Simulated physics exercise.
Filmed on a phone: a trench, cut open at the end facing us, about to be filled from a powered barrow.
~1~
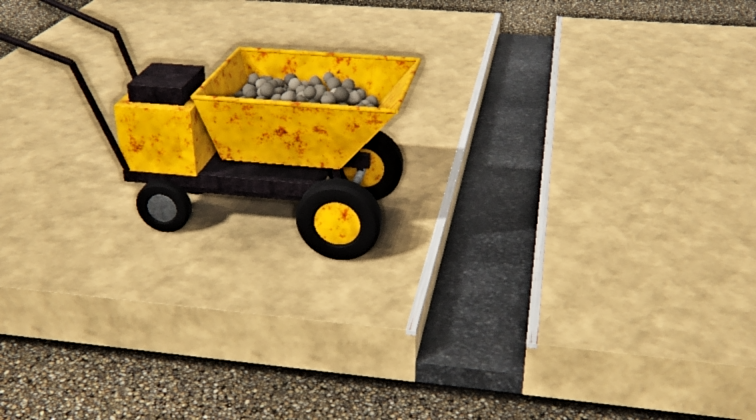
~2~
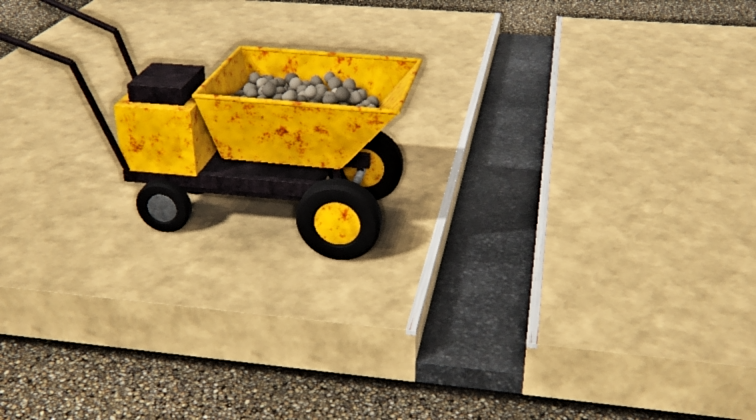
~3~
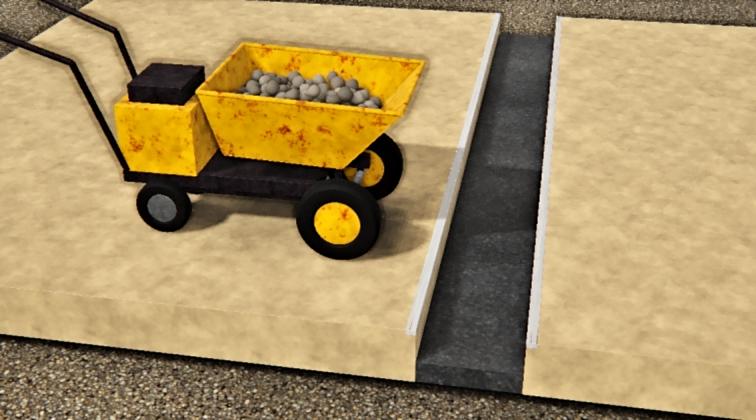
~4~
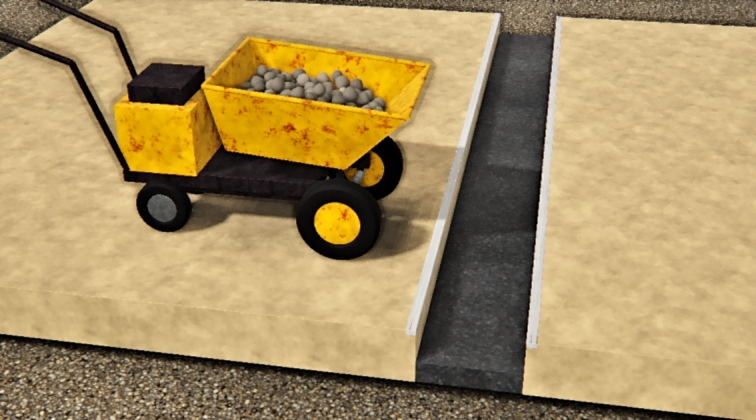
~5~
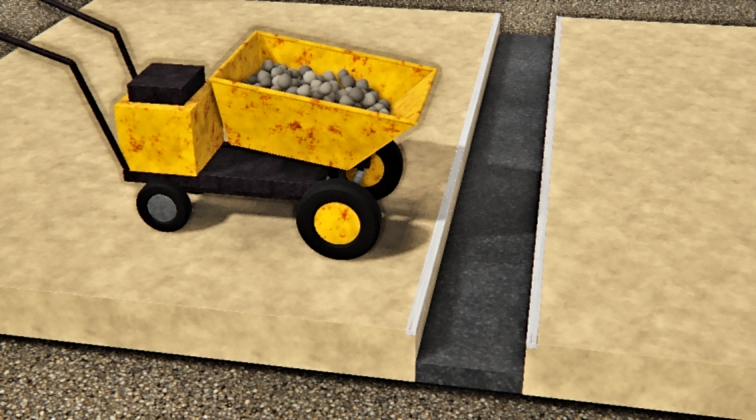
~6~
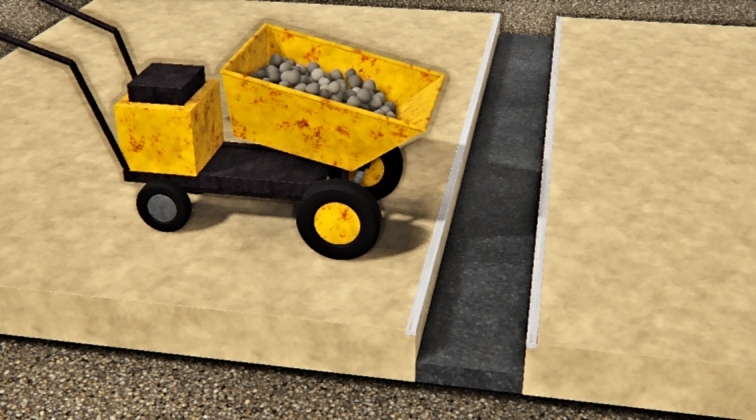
A rusty yellow powered barrow loaded with round grey stones stood still beside a shallow, dark-bottomed trench in a sandy slab, then its skip slowly tilted a little to the right, the stones still inside.
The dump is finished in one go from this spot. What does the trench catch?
It catches the larger part.
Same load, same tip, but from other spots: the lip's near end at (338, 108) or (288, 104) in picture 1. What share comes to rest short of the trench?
In turn 10 and 30 in a hundred.
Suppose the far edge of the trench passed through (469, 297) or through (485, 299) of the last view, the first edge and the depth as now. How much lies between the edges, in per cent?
In turn 0 and 20 in a hundred.
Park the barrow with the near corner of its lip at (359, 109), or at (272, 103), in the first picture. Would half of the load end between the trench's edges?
In turn: Most of it; the smaller part.
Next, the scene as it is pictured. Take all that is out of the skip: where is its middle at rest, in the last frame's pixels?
Roughly at (507, 257).
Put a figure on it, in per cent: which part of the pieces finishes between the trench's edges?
Some 75 per cent.
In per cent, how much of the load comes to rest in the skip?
Roughly 10 in a hundred.
Just after the last frame, skip tipped steeply; every one in the skip.
A moment on, skip tipped right over; almost all in the skip; just a few in or heaped over the trench.
Further on, skip tipped right over; roughly a quarter in the skip; roughly two thirds in or heaped over the trench; about a tenth beyond it.
When it is over, skip tipped right over; about a tenth in the skip; the larger part in or heaped over the trench; about a tenth beyond it.
